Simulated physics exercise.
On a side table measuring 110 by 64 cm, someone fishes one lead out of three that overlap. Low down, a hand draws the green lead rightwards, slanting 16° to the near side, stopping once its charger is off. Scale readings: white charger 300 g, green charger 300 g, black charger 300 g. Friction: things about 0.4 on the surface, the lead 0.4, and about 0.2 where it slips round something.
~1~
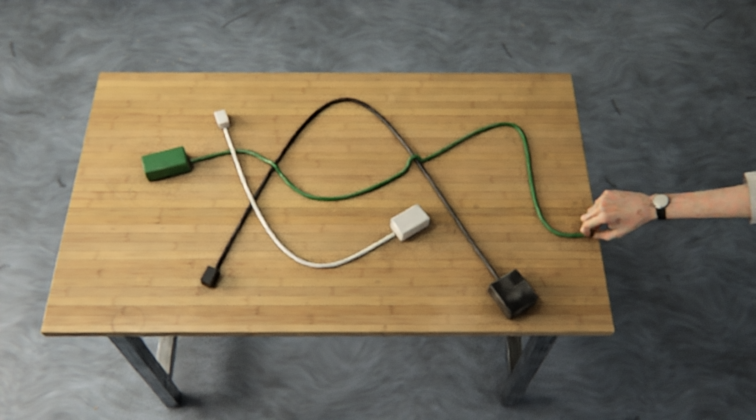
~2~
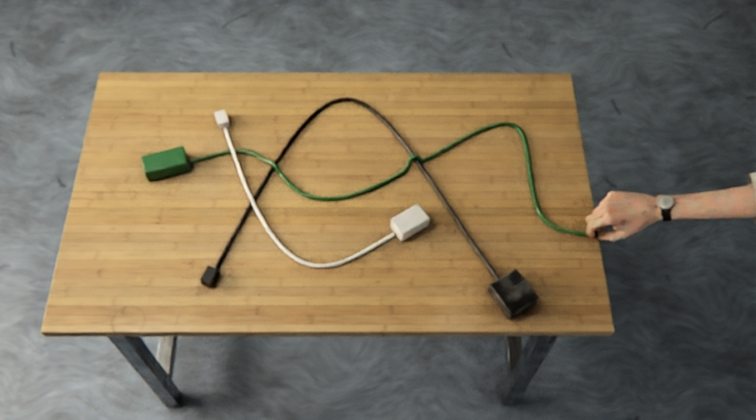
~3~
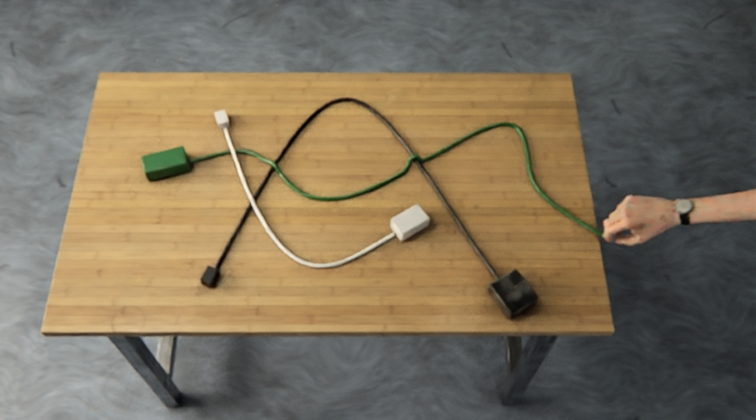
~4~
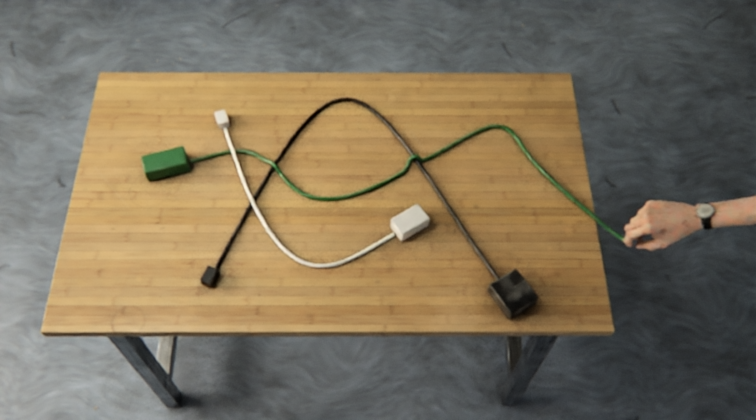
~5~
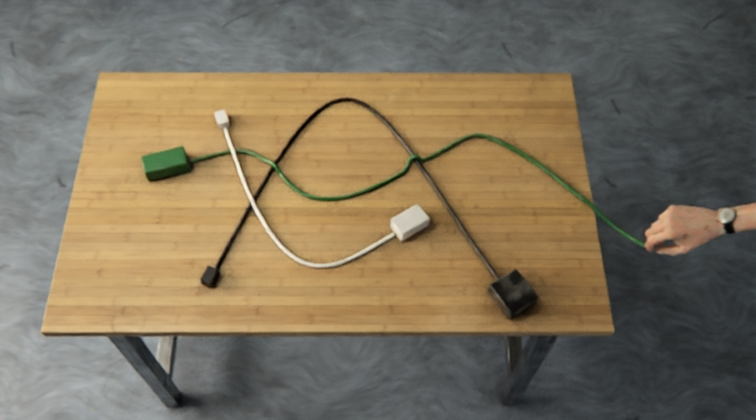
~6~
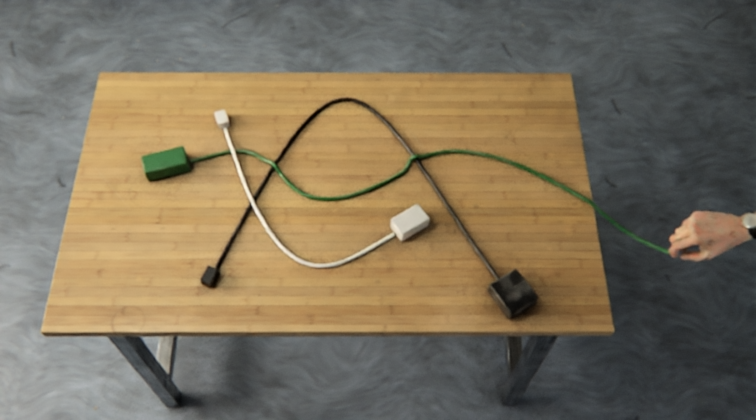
Hand pulling the green lead rightwards past the table edge, straightening its right-hand curve, while overlapping black and white leads lie still.
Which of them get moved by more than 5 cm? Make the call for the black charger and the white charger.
Black charger: Not moved; white charger: Moved.
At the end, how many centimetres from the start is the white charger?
The white charger ends up off the top.
Next, the green lead's tail end at (271, 185); green charger 18 cm off its start.
Then, the green lead's tail end at (425, 204); white charger 1 cm off its start, green charger 51 cm off its start, white plug 6 cm off its start.
After that, the green lead's tail end at (590, 246); white charger 5 cm off its start at (434, 227), green charger 85 cm off its start at (570, 229), white plug 62 cm off its start at (493, 203).
Later, the green lead has left the top; white charger over the edge, green charger over the edge, white plug over the edge.
At the end, the green lead has left the top; white charger over the edge, black charger 0 cm off its start at (514, 291), green charger over the edge, white plug over the edge.
